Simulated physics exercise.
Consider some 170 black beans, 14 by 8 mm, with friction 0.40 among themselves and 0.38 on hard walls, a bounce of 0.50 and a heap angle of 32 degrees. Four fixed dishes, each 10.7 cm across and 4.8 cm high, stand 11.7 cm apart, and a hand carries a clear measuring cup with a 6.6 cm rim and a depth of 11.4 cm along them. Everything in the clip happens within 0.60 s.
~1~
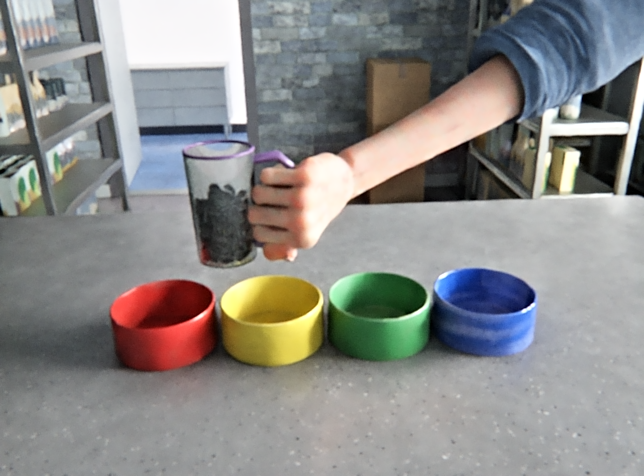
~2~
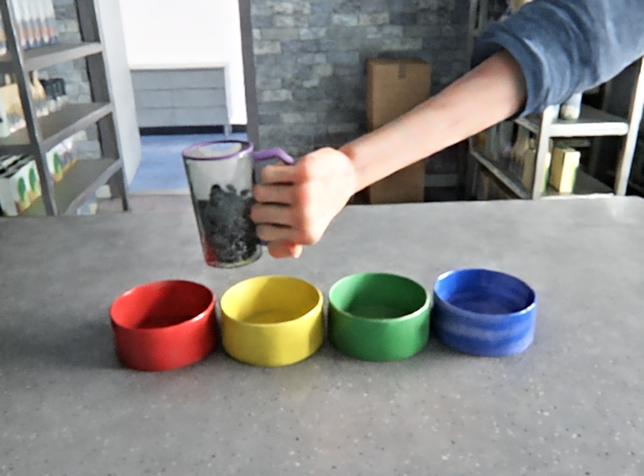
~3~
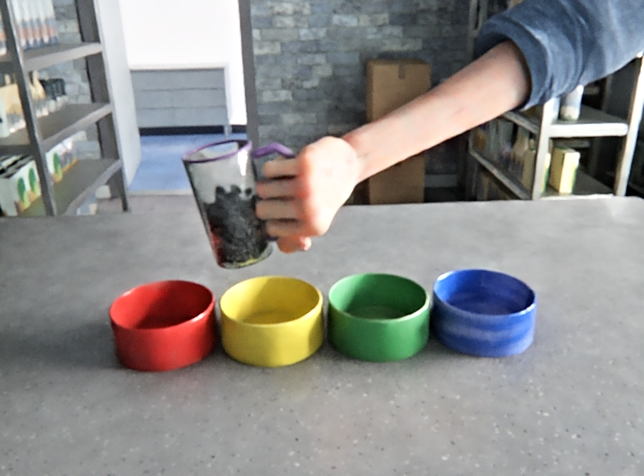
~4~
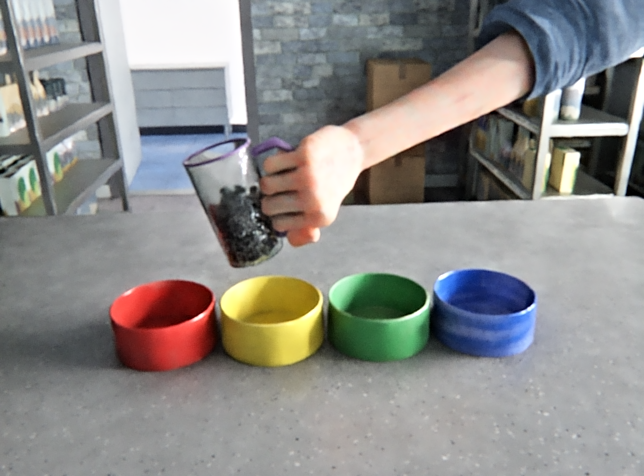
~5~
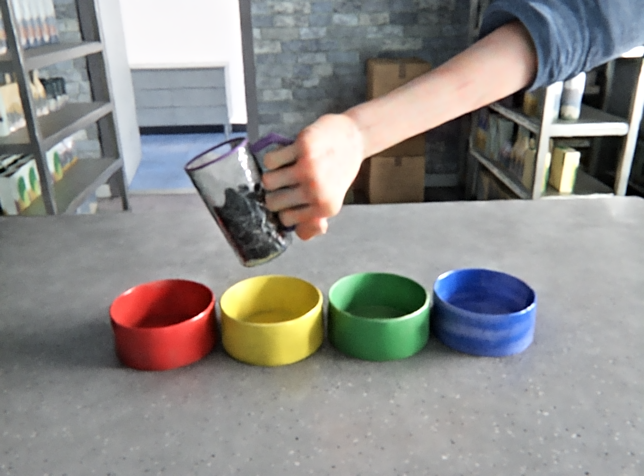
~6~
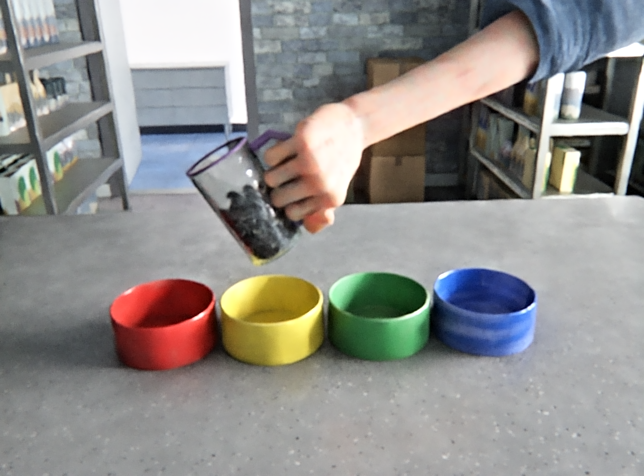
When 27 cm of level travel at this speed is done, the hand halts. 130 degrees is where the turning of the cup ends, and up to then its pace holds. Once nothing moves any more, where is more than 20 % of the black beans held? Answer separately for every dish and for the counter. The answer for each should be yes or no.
Red - no, blue - no, green - no, yellow - yes, counter - no.
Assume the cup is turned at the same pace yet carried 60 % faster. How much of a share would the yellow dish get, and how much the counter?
Then the yellow dish gets 40 and the counter 20.
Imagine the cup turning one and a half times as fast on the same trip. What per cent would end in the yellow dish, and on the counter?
The yellow dish 100, the counter 0.
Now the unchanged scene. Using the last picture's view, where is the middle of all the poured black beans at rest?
Somewhere around (267, 323) in the final frame.
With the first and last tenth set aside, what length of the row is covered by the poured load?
It spans about 6 centimetres along the dishes.
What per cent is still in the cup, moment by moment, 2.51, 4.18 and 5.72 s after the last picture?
At the three moments: 0, 0 and 0 percent.
Then, 2.51 s after the last picture, tilt 130 degrees; cup holds 0 %, yellow 100 %.
Then, 4.18 s after the last picture, tilt 130 degrees; cup holds 0 %, yellow 100 %.
Then, 5.72 s after the last picture, tilt 130 degrees; cup holds 0 %, yellow 100 %.
In the end, red 0 %, blue 0 %, green 0 %, yellow 100 %, counter 0 %.
